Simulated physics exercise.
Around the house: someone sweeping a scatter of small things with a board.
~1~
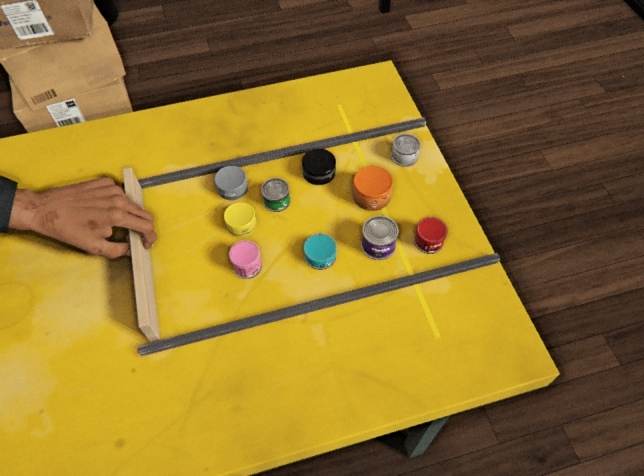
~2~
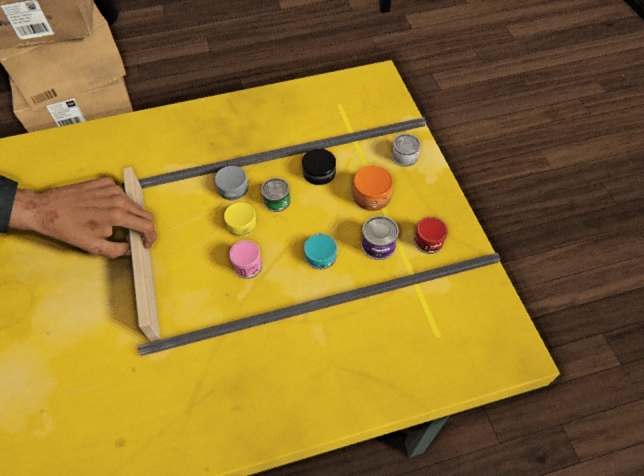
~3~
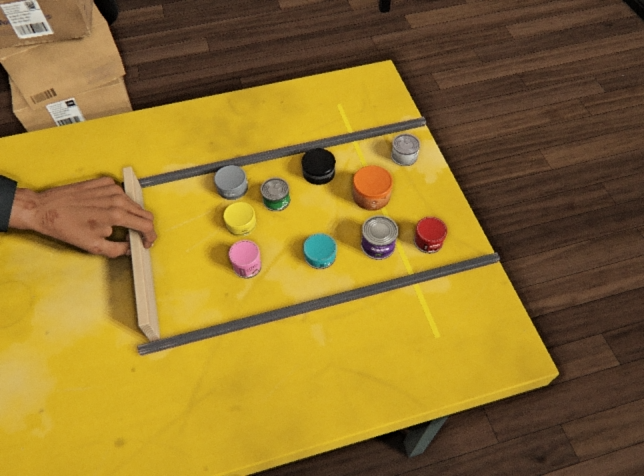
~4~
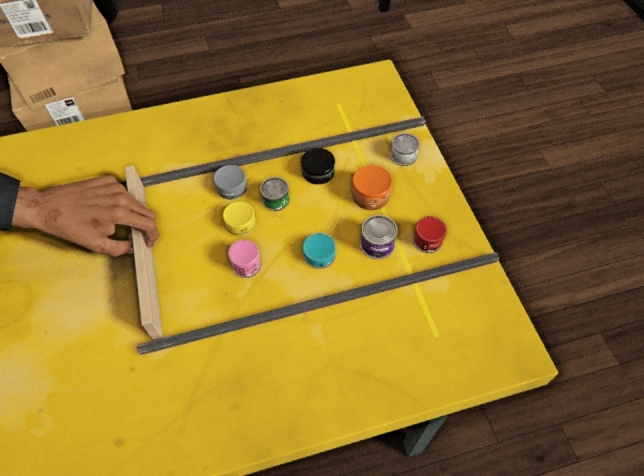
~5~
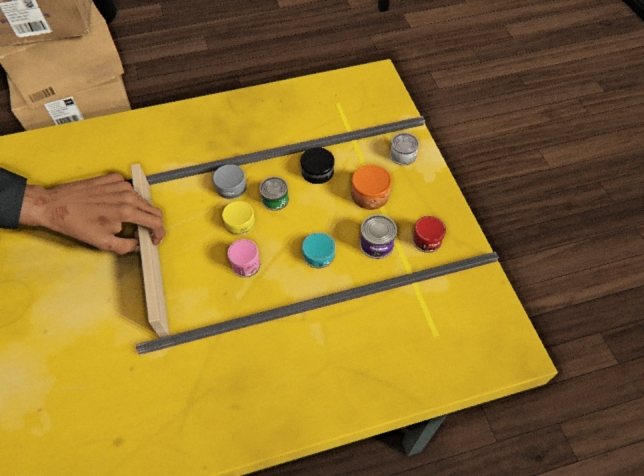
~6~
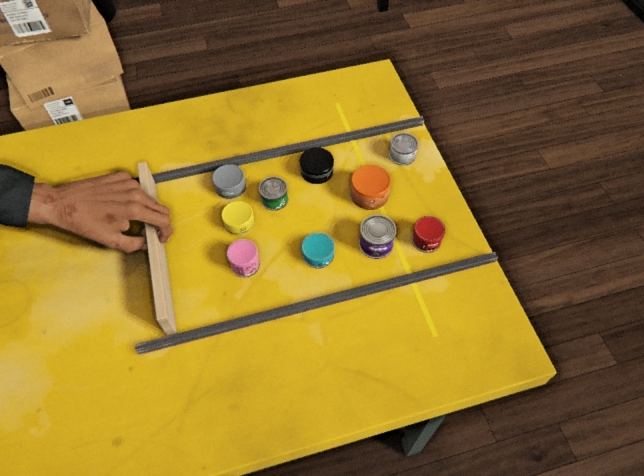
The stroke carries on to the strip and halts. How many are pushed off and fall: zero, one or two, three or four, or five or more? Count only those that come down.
The number that fall off is zero.
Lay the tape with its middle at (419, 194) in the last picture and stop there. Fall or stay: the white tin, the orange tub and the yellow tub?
The white tin drops off; the orange tub comes down; the yellow tub remains up.
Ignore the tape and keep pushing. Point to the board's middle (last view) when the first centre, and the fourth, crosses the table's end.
About (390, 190), then (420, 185).
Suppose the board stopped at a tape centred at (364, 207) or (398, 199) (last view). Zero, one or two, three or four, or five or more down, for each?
For each place: None; either one or two.
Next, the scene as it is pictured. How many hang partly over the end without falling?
Overhanging: 1.
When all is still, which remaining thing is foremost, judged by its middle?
Foremost is the white tin.
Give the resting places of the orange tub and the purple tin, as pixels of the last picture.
First (421, 176), then (434, 220).
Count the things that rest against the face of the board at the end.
The number is 5.
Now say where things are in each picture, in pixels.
White tin (406, 150); red pot (430, 235); orange tub (373, 189); board (141, 250); tape (381, 204), in the first picture.
Red pot (431, 236); green tin (276, 195), in the second picture.
Orange tub (372, 188); board (140, 249), in the third picture.
White tin (405, 150); black tub (318, 166), in the fourth picture.
Red pot (429, 234); grey tub (230, 182), in the fifth picture.
White tin (404, 149); red pot (428, 235); orange tub (370, 188); board (156, 244); tape (379, 203), in the sixth picture.
A little later, none off yet; white tin at rest near (404, 149); red pot at rest near (428, 235); orange tub at rest near (370, 188).
Next, none off yet; white tin at rest near (404, 149); red pot moving near (432, 234); orange tub shifted a little near (384, 185).
When it is over, the number that fall off is zero.
